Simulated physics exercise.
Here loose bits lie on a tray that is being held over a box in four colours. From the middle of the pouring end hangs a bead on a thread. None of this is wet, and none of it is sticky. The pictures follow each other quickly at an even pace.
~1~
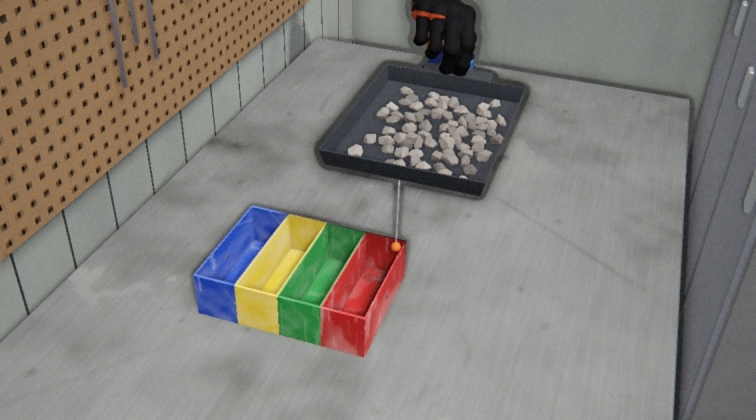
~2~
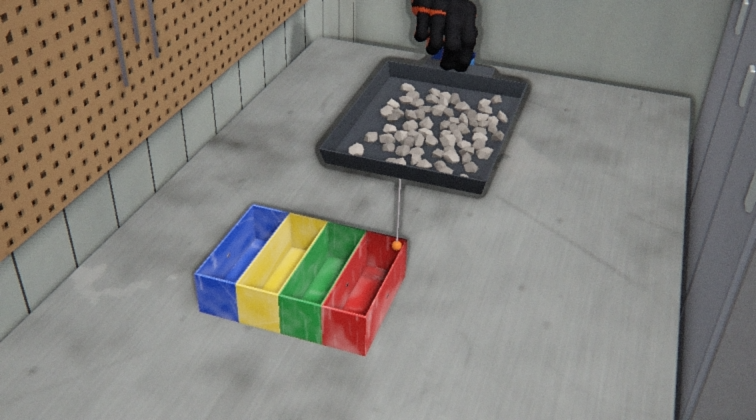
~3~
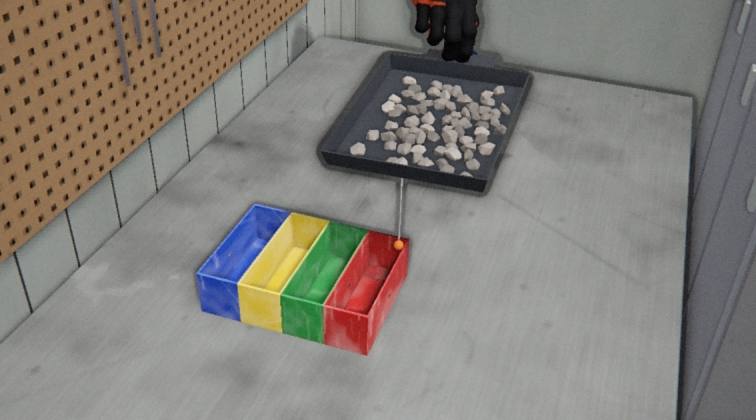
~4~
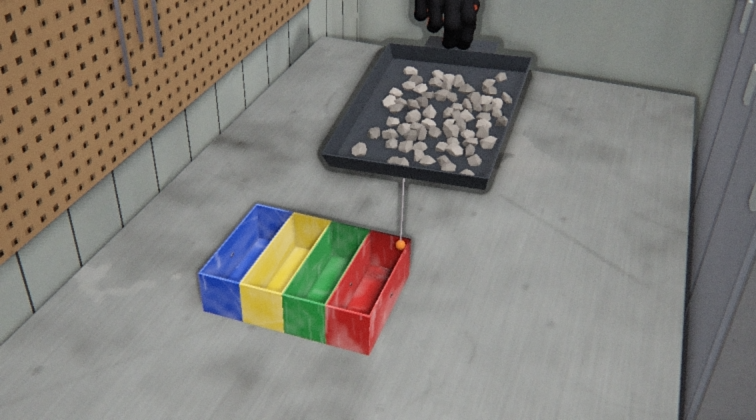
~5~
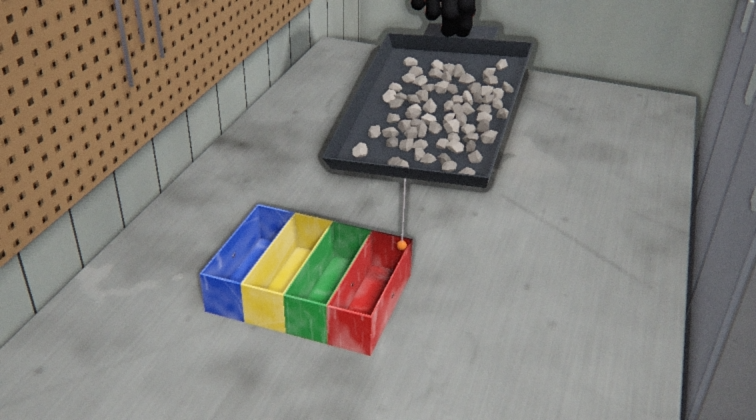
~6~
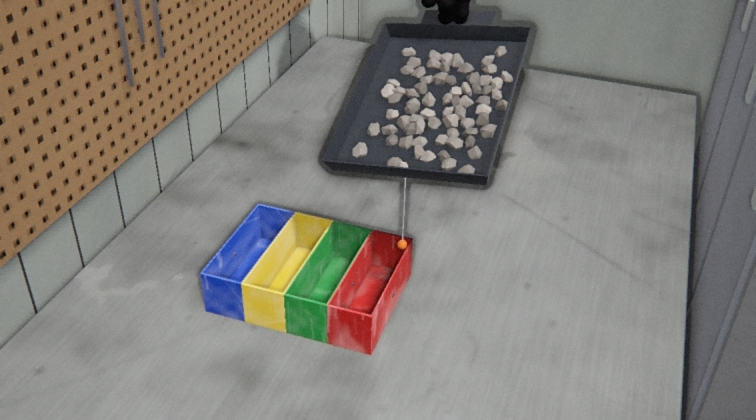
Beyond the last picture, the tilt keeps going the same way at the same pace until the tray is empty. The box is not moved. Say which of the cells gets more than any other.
That would be the green cell.
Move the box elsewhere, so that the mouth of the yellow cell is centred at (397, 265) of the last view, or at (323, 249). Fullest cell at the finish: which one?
The answer is the blue one for the first try and the yellow one for the second.
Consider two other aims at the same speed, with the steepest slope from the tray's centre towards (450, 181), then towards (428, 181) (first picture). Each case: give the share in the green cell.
Lab note: Try one about 0 %, try two 0 %.
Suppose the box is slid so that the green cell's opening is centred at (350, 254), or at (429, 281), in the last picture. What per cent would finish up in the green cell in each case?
It works out to 40 percent and then 0 percent.
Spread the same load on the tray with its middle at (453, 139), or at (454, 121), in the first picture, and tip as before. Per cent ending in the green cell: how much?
Try 1: 70 %; try 2: 60 %.
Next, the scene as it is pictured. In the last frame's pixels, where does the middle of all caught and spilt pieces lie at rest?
Somewhere around (329, 296) in the last picture.
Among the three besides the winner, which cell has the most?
Second place: Red.
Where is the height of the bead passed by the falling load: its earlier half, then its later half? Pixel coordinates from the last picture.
Early half (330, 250), late half (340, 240).
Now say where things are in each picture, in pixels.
Corners of the pouring end near (324, 148) and (482, 180), level; middle of the load near (444, 128), bits of gravel; bead on its thread near (396, 247); blue cell near (216, 295); yellow cell near (257, 306); green cell near (299, 317); red cell near (343, 329), in the first frame.
Corners of the pouring end near (325, 147) and (482, 178), level; middle of the load near (445, 125), in the second frame.
Corners of the pouring end near (326, 149) and (484, 177), tipped barely, lowest at the left corner; middle of the load near (447, 120), in the third frame.
Corners of the pouring end near (327, 152) and (485, 175), tipped a little, lowest at the left corner; middle of the load near (448, 112), in the fourth frame.
Corners of the pouring end near (328, 155) and (485, 174), tipped clearly, lowest at the left corner; middle of the load near (448, 106), in the fifth frame.
Corners of the pouring end near (328, 158) and (484, 172), tipped clearly, lowest at the left corner; middle of the load near (447, 99); blue cell near (223, 294); yellow cell near (264, 304); green cell near (306, 315); red cell near (350, 326), in the sixth frame.
Shortly afterwards, tray tipped steeply; the whole lot on the tray.
Next, tray tipped past a quarter turn; near a third on the tray; near a quarter in the green cell; a little in the yellow cell; a little in the red cell; near a quarter falling or outside the box.
Some moments later, tray tipped past a quarter turn; near half in the green cell; near a quarter in the red cell; a little in the yellow cell; only a few in the blue cell; a little falling or outside the box.
In the end, tray tipped past a quarter turn; near half in the green cell; near a quarter in the red cell; a little in the yellow cell; only a few in the blue cell; a little outside the box.
